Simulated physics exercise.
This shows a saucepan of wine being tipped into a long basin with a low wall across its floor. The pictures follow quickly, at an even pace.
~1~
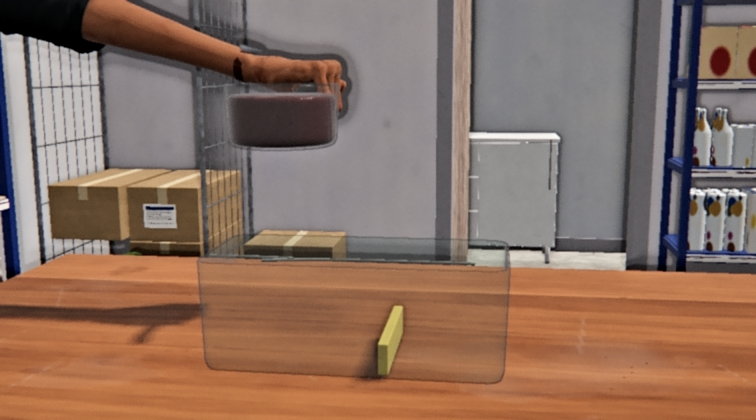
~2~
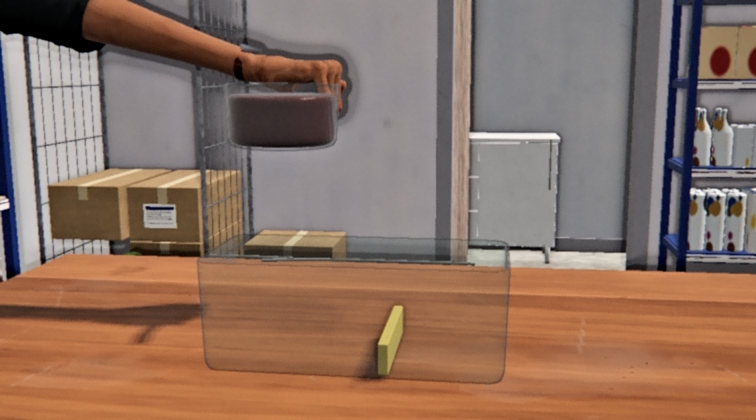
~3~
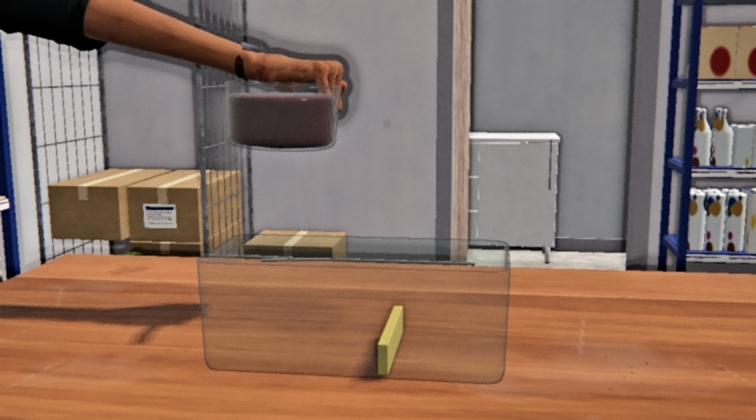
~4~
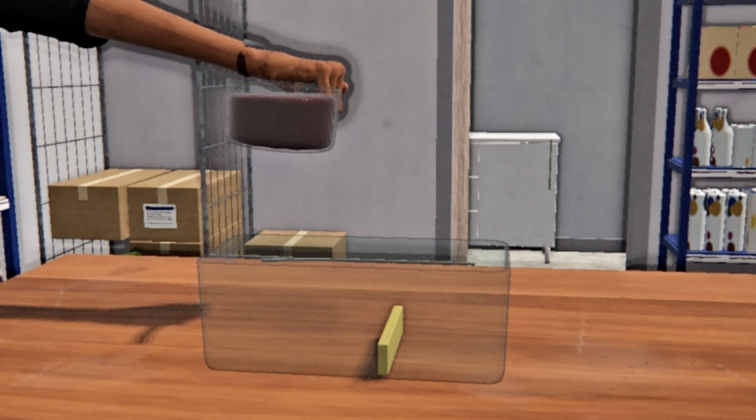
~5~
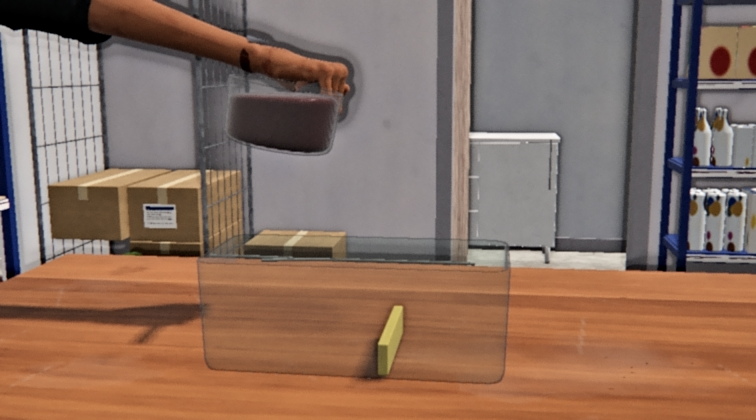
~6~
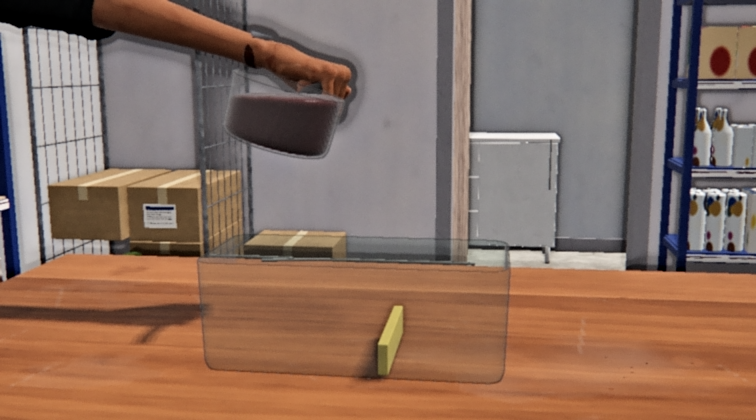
A hand holding a pan of dark liquid above a clear basin slowly tilts it rightward.
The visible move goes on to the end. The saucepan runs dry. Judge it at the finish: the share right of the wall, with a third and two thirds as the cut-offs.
At the finish, the right of the wall has a third to two thirds.
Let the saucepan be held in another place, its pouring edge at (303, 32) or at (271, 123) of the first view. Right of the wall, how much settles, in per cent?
Start one gives close to 35 percent, start two close to 10 percent.
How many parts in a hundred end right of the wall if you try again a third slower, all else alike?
I'd say roughly 65 in every hundred ends up there.
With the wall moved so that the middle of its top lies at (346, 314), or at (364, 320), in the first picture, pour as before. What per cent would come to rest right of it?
Respectively 90 and 75 per cent, approximately.
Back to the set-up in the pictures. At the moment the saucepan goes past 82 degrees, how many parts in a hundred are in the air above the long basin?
Near 45 in a hundred.
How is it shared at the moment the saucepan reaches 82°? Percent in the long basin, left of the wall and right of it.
Some 5 per cent left and 15 right.
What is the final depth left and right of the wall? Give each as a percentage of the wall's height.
Levels: Left around 20 per cent, right around 60 per cent.
A moment on, the saucepan is tipped on its side and 41 per cent is still to pour, 3 is left of the wall and 13 right of it.
Next, the saucepan is tipped right over and 4 per cent is still to pour, 28 is left of the wall and 59 right of it.
Then the saucepan is tipped right over and 0 per cent is still to pour, 41 is left of the wall and 58 right of it.
Later the saucepan is tipped right over and 0 per cent is still to pour, 41 is left of the wall and 58 right of it.
At rest 41 per cent lies left of the wall, 58 right of it and 1 outside.
